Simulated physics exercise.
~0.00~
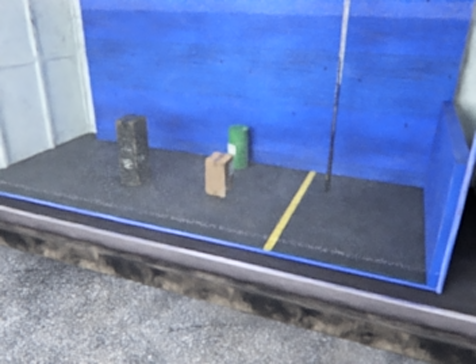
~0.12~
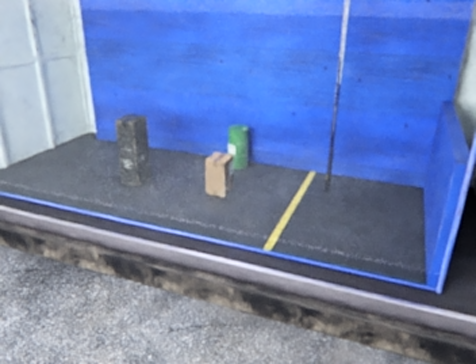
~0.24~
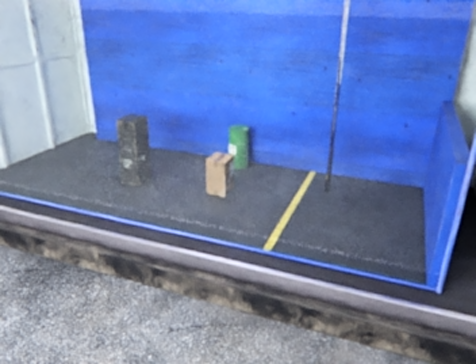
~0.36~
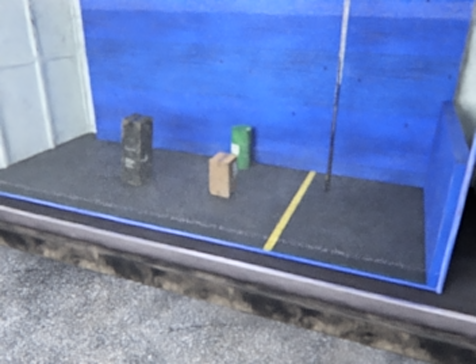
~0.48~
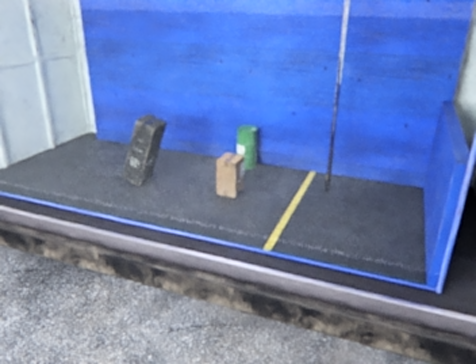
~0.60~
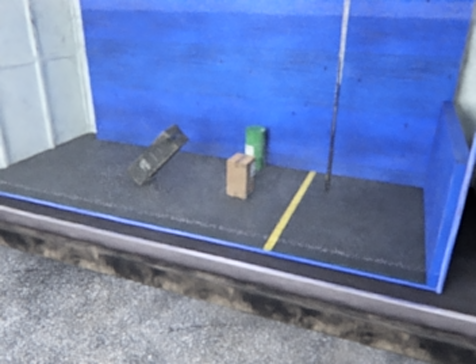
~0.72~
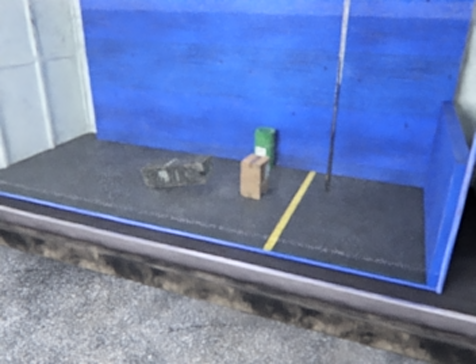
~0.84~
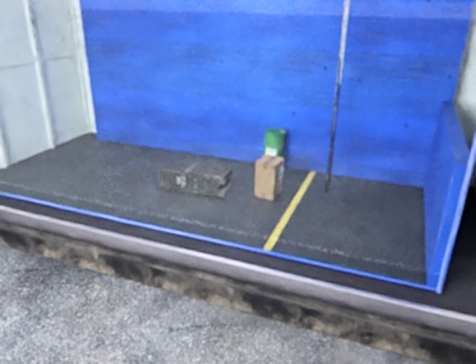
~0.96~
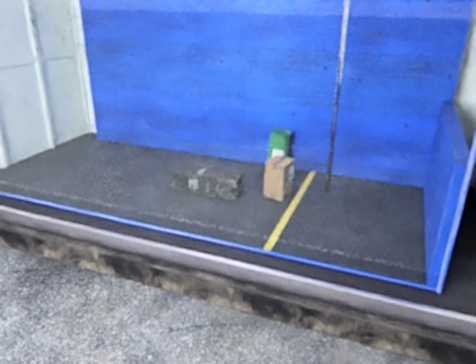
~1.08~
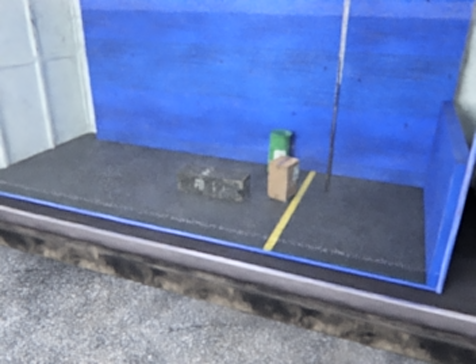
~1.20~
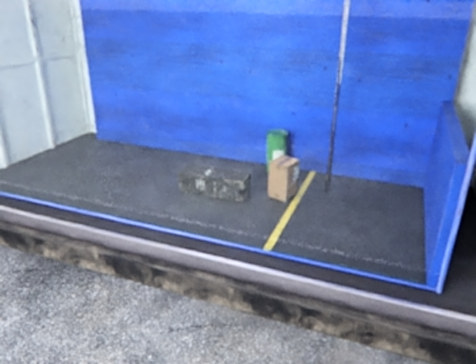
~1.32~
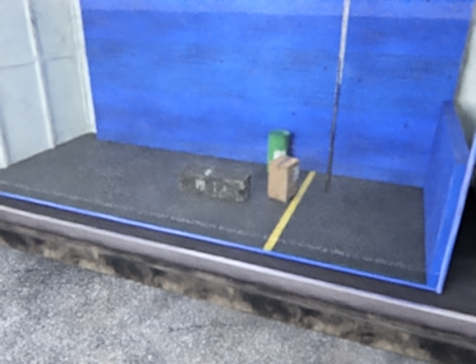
A tall black box stands at the left of a dark bay floor, seen from the front and slightly above, with a brown carton near the middle and a green drum just behind it. Blue walls, a thin upright pole and a yellow line lie beyond them to the right. At first all three stay still, then the box tips rightward while the carton and drum slide right, upright. The box lands on its side and slides after them. Everything comes to rest, with the carton and drum upright just short of the line and the box lying farther left.
